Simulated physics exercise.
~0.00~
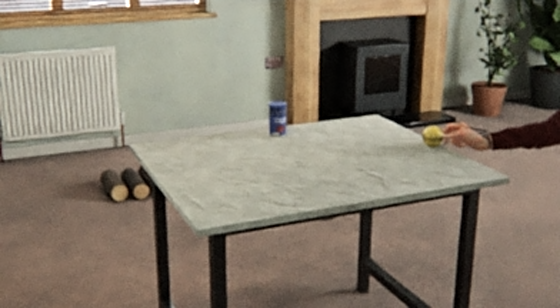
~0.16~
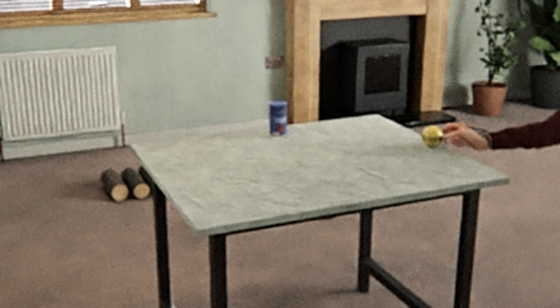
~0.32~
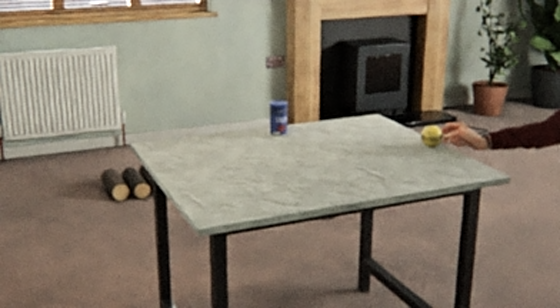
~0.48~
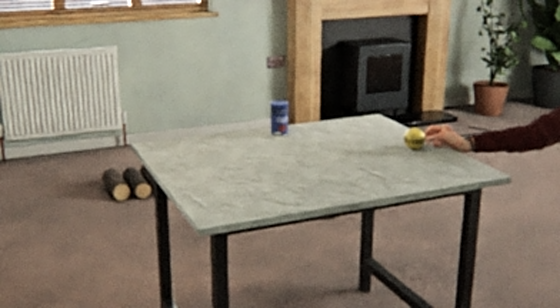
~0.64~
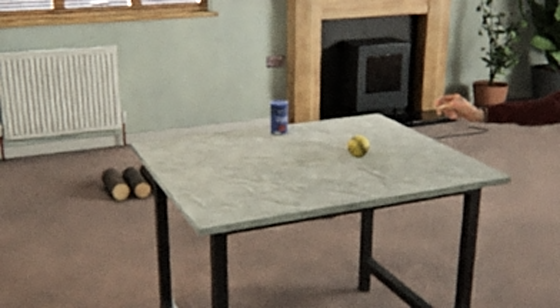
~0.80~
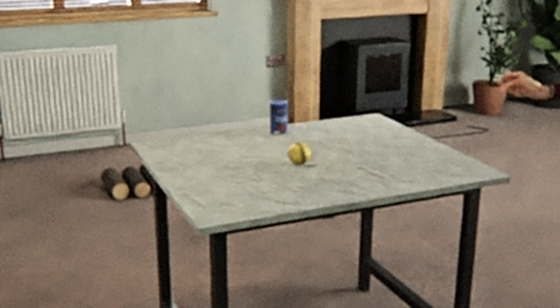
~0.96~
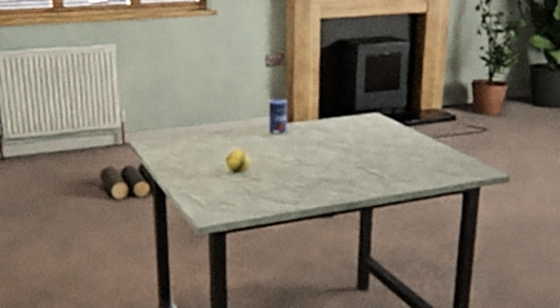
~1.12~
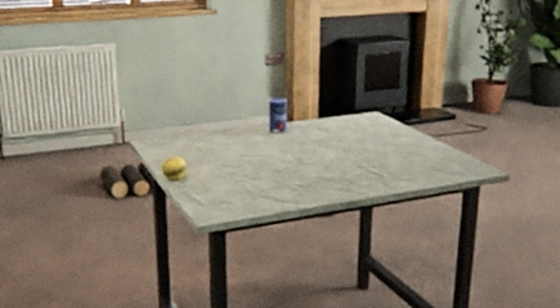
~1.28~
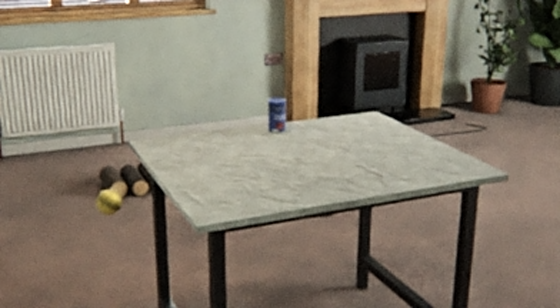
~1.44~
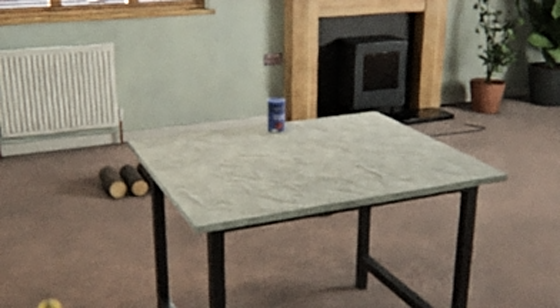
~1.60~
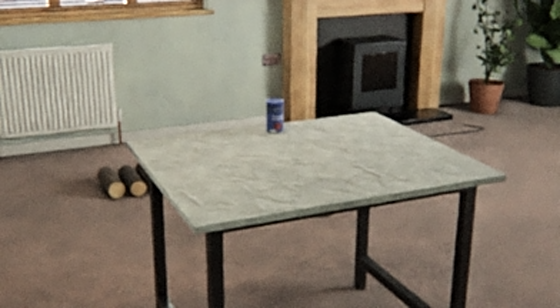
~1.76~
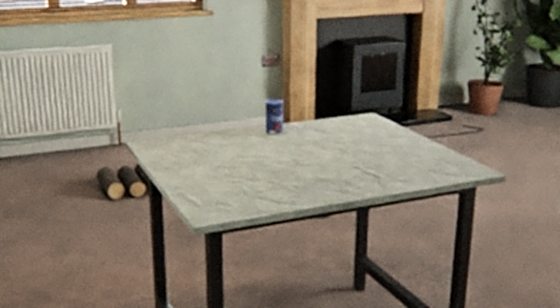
Yellow ball pushed by a hand rolling left across a stone-topped table, dropping off the edge and leaving view, blue tin remaining.
